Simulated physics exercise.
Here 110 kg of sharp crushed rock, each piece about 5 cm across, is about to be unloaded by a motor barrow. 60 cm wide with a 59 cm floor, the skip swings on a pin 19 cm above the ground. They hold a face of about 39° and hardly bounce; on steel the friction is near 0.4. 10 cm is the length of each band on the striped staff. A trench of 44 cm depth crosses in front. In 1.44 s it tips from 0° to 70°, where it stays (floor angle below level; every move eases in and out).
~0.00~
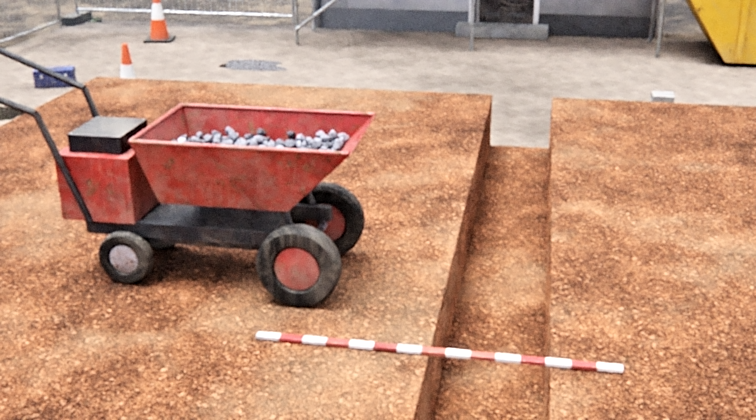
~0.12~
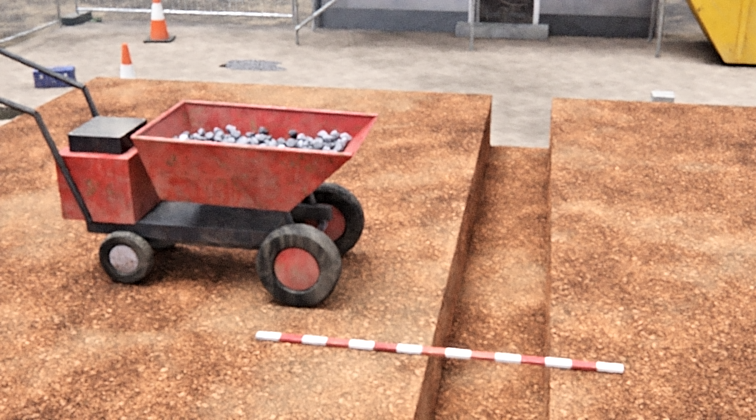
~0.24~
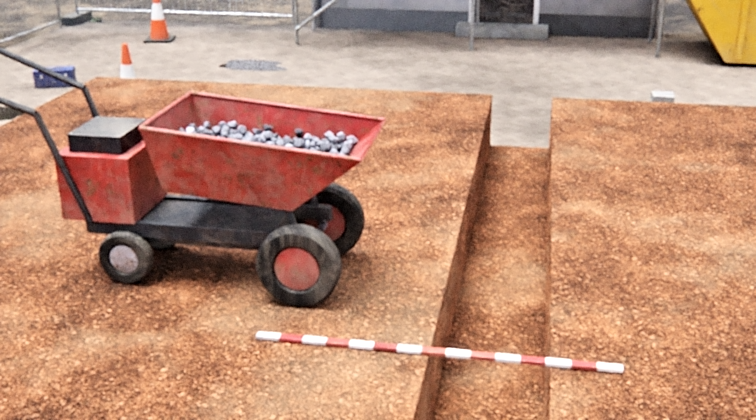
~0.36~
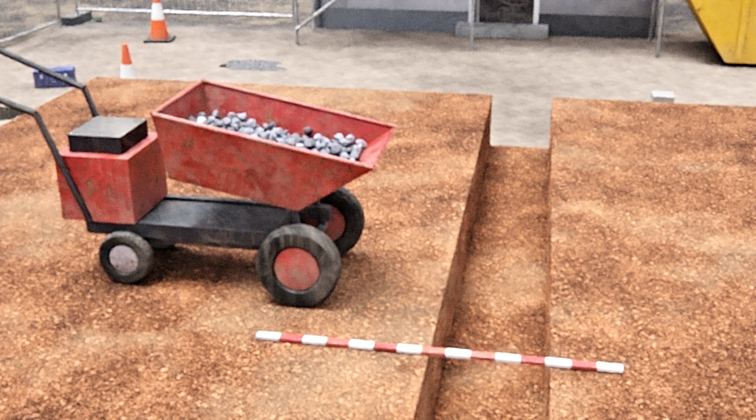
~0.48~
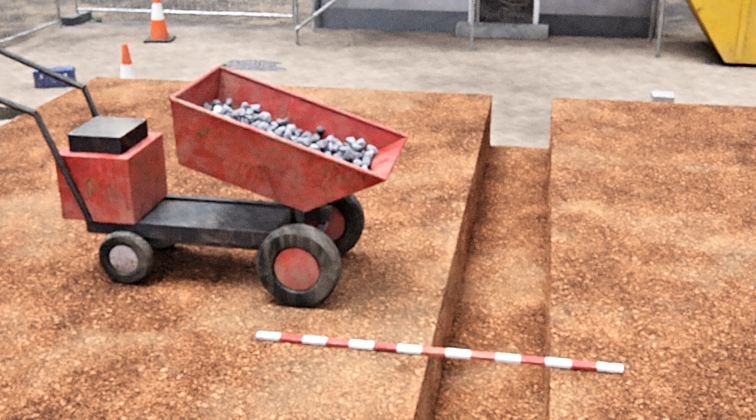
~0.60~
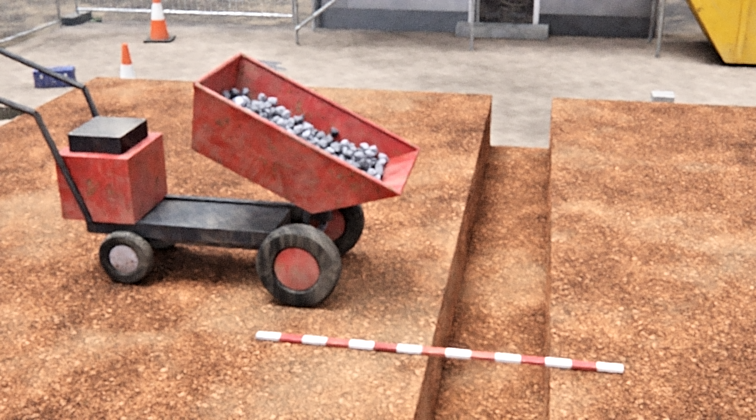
A red skip loaded with grey stones tilts steadily down to the right on a barrow.
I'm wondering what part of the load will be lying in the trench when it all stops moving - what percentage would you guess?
I would guess about 100 per cent.
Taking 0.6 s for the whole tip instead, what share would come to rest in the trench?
100 %.
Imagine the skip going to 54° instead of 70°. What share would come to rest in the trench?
It would be near 20 per cent.
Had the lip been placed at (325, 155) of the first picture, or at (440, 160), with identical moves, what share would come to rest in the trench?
About 85 and 60 per cent.
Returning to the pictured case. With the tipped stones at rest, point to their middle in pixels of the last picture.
Resting centre: About (497, 362).
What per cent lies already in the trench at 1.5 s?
By that moment, roughly 35 per cent of the load.
After 1.1 s the floor is at 59°; 100 % in the skip; the foremost stones are at (422, 234).
After 1.5 s the floor is at 70°; 67 % in the skip, 33 % in the trench; the foremost stones are at (510, 373).
After 1.9 s the floor is at 70°; 26 % in the skip, 74 % in the trench; the foremost stones are at (541, 364).
After 3.8 s the floor is at 70°; 0 % in the skip, 100 % in the trench; the foremost stones are at (540, 373).
